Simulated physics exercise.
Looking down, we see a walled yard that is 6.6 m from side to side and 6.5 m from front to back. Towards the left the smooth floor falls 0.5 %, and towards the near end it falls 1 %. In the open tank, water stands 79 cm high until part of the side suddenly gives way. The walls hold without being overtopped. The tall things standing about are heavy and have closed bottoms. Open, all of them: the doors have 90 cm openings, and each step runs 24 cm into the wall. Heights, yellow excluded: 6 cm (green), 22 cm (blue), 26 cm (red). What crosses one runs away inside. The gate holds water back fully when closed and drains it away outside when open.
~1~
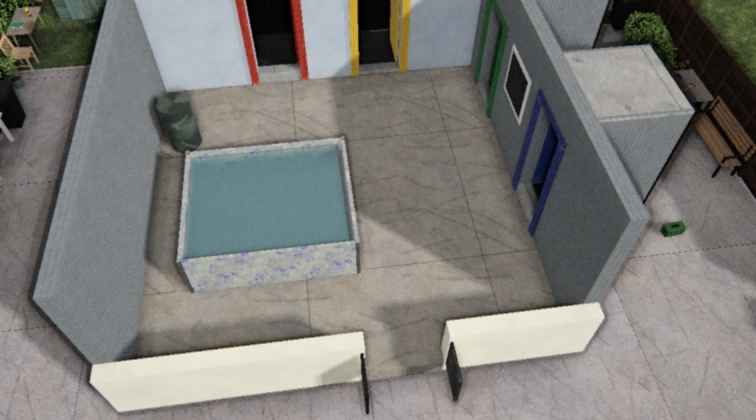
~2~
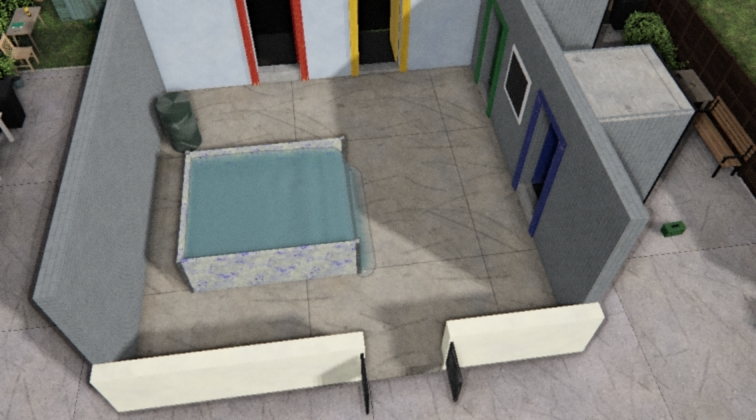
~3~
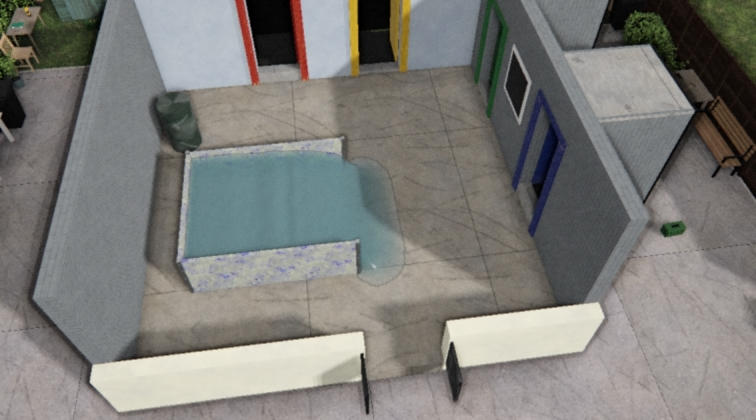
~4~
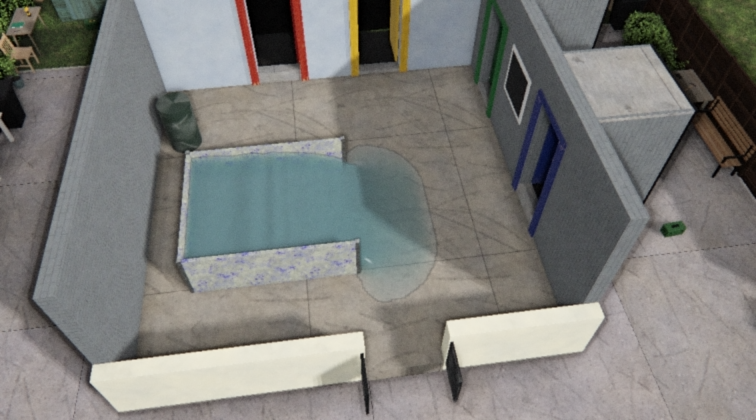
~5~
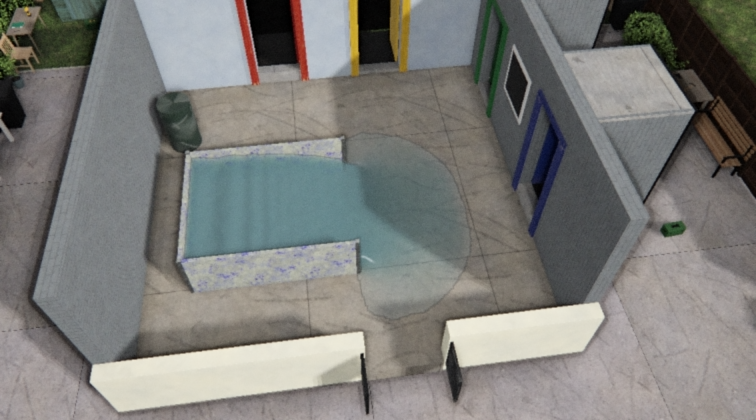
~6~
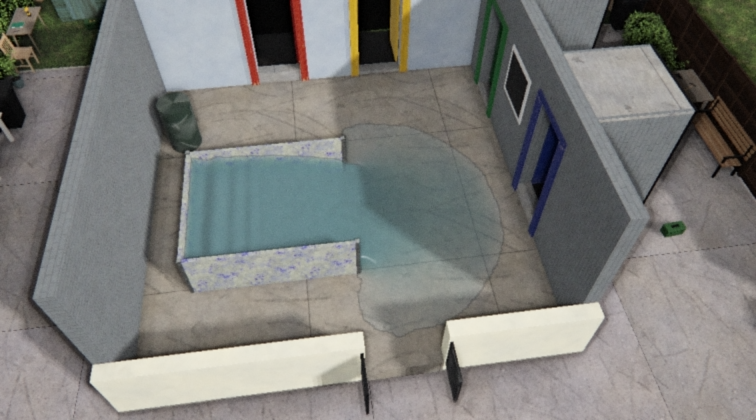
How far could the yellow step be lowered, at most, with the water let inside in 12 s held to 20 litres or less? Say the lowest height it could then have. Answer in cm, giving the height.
It could then stand at about 10.5 cm.
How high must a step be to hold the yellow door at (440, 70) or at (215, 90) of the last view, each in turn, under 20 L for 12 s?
In turn: About 27 cm, about 10.5 cm.
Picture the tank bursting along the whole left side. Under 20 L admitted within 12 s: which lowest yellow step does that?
Required height: Approx. 8.5 cm.
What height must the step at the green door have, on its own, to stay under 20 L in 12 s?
Green: 17 cm.
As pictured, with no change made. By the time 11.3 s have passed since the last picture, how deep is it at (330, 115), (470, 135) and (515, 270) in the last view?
The three readings, in order, are 8, 5 and 6 cm.
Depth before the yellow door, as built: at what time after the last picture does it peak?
Approximately 3.5 s.
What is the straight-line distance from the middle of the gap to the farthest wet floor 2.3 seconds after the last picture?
The front sits around 4.8 m out.
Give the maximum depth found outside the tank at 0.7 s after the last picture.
Roughly 42 cm.
Then, 0.7 s after the last picture water covers 40 % of the floor, deepest (42 cm) near (516, 205); it has not reached the yellow door.
Then, 2.3 s after the last picture water covers 45 % of the floor, deepest (42 cm) near (560, 332); 5 cm at the yellow door, 0 litres in over its 8 cm step.
Then, 11.3 s after the last picture water covers 100 % of the floor, deepest (16 cm) near (134, 387); 4 cm at the yellow door, 43 litres in over its 8 cm step.
At the yellow door as built, the water peaked near 14 cm, 3.5 s after the last picture.
With a step of 9.5 cm, 27 litres would have come in within the 12 s; with 13 cm, 5 litres. So under 20 litres takes about 10.5 cm.
